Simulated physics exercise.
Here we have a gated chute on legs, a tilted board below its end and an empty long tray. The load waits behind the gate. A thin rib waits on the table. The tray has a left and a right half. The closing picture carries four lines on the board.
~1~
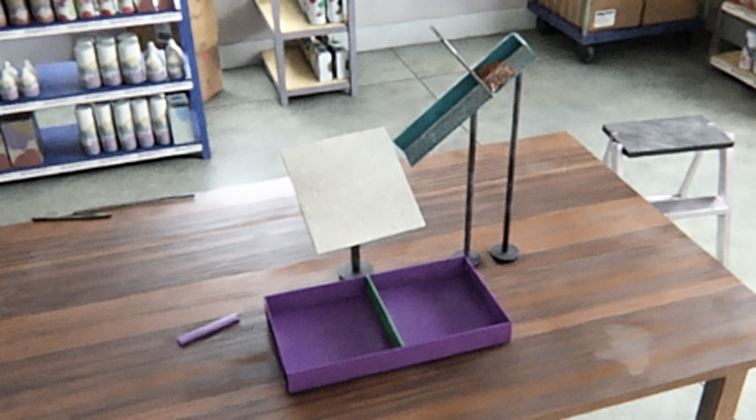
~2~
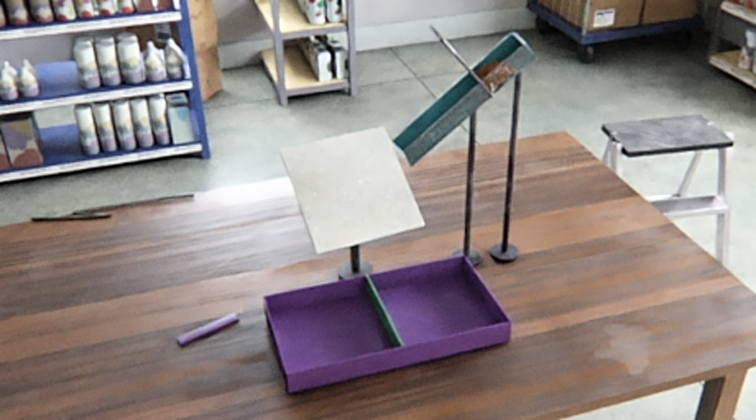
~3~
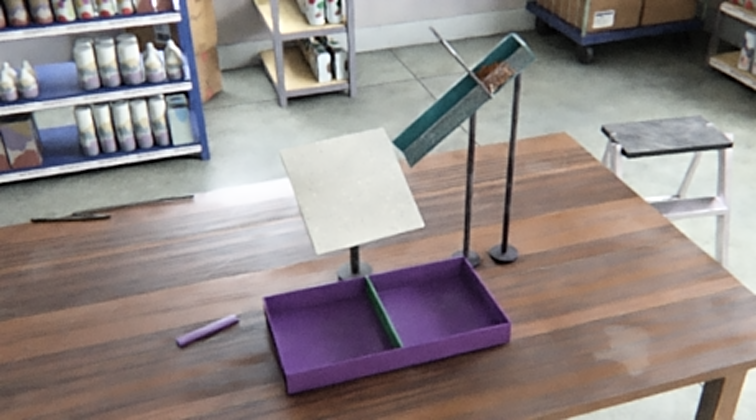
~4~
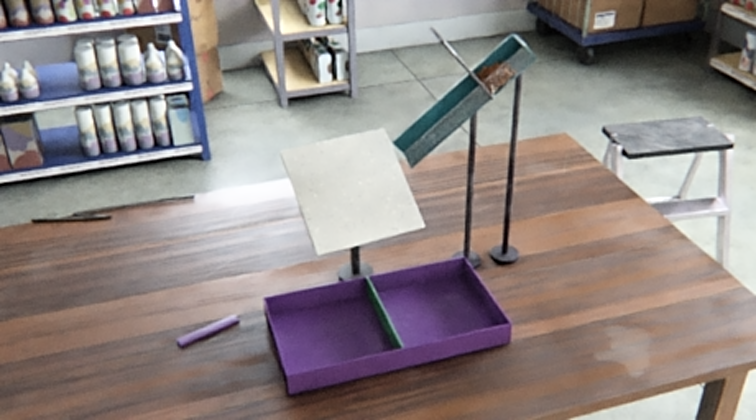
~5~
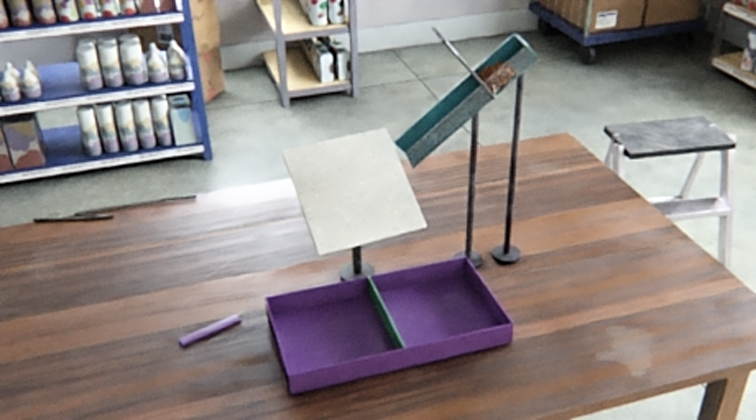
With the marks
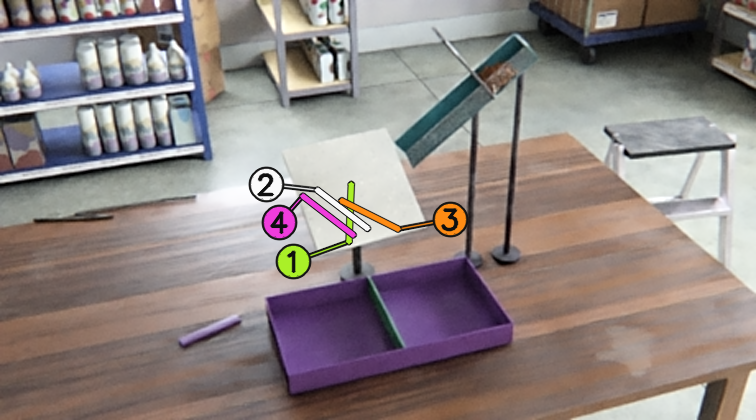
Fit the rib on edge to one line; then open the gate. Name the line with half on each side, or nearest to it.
Use line 4.
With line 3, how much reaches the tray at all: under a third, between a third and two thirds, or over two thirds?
Over two thirds.
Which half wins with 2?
The right half.
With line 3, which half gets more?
More lands on the right.
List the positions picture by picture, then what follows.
Load behind the gate (492, 75), cereal balls; lip of the chute (408, 160), sloping fairly steeply, in the first frame.
Middle of the board (352, 187), tilted fairly steeply; middle of its low edge (373, 239); of its high edge (333, 137), in the second frame.
Front corners of the tray (287, 374) and (511, 323); front end of its middle wall (403, 348), in the third frame.
Middle of the load (492, 76); lip (407, 161), in the fourth frame.
Middle of the load (493, 76); lip (409, 161), in the fifth frame.
On the marked copy, line 1 from (351, 184) to (349, 241); line 2 from (317, 190) to (367, 228); line 3 from (341, 200) to (398, 229); line 4 from (302, 196) to (353, 234).
If 1 is chosen, of what is caught, almost all in the left half, about a tenth in the right.
If 2 is chosen, of what is caught, roughly a quarter in the left half, the larger part in the right.
If 3 is chosen, of what is caught, roughly a quarter in the left half, the larger part in the right.
If 4 is chosen, of what is caught, roughly a third in the left half, roughly two thirds in the right.
